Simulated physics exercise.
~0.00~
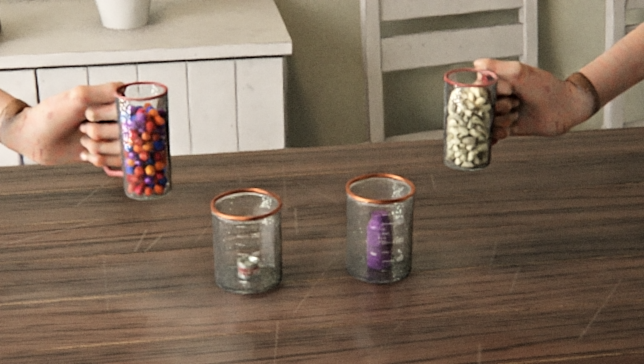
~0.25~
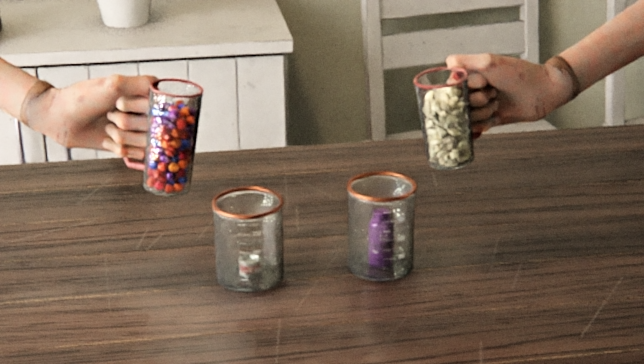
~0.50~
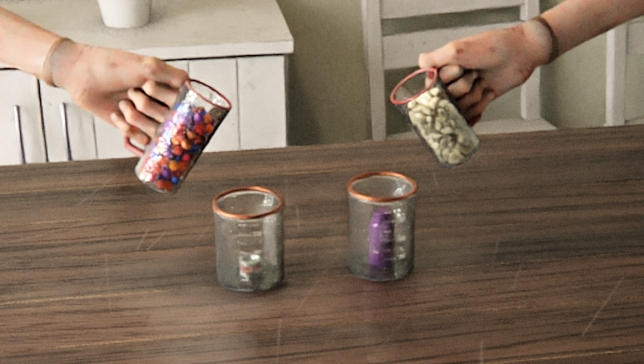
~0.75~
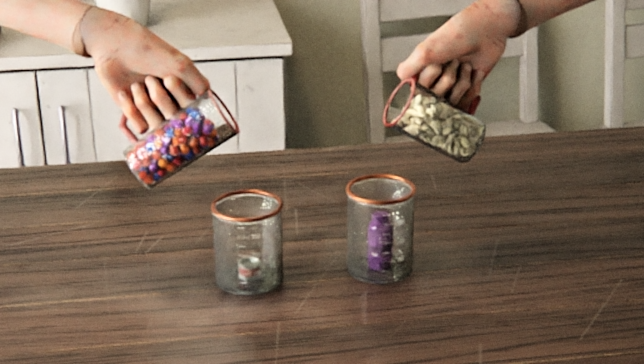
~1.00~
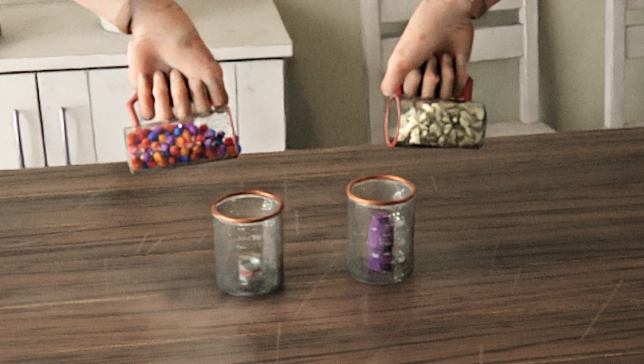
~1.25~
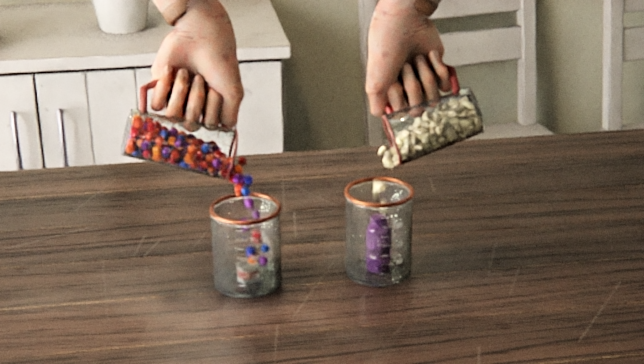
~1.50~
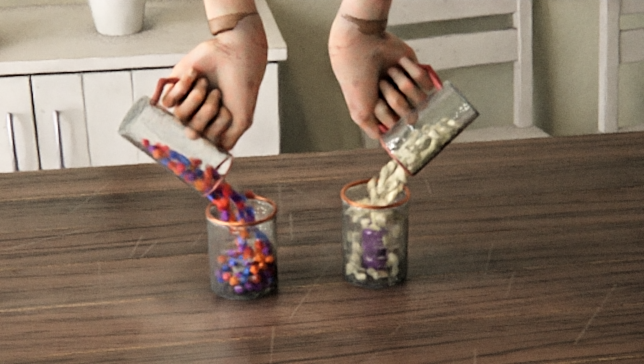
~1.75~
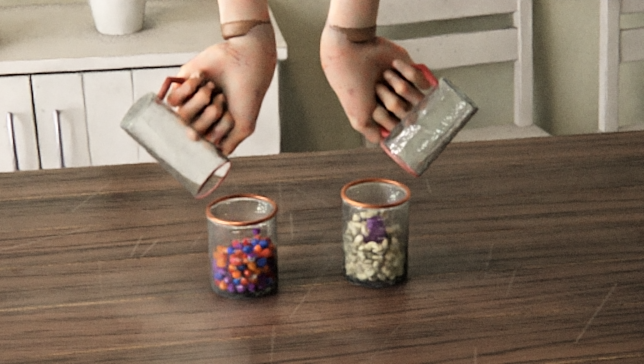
On a wooden table, two hands pour beads and pale pieces into beakers, covering only the left object.
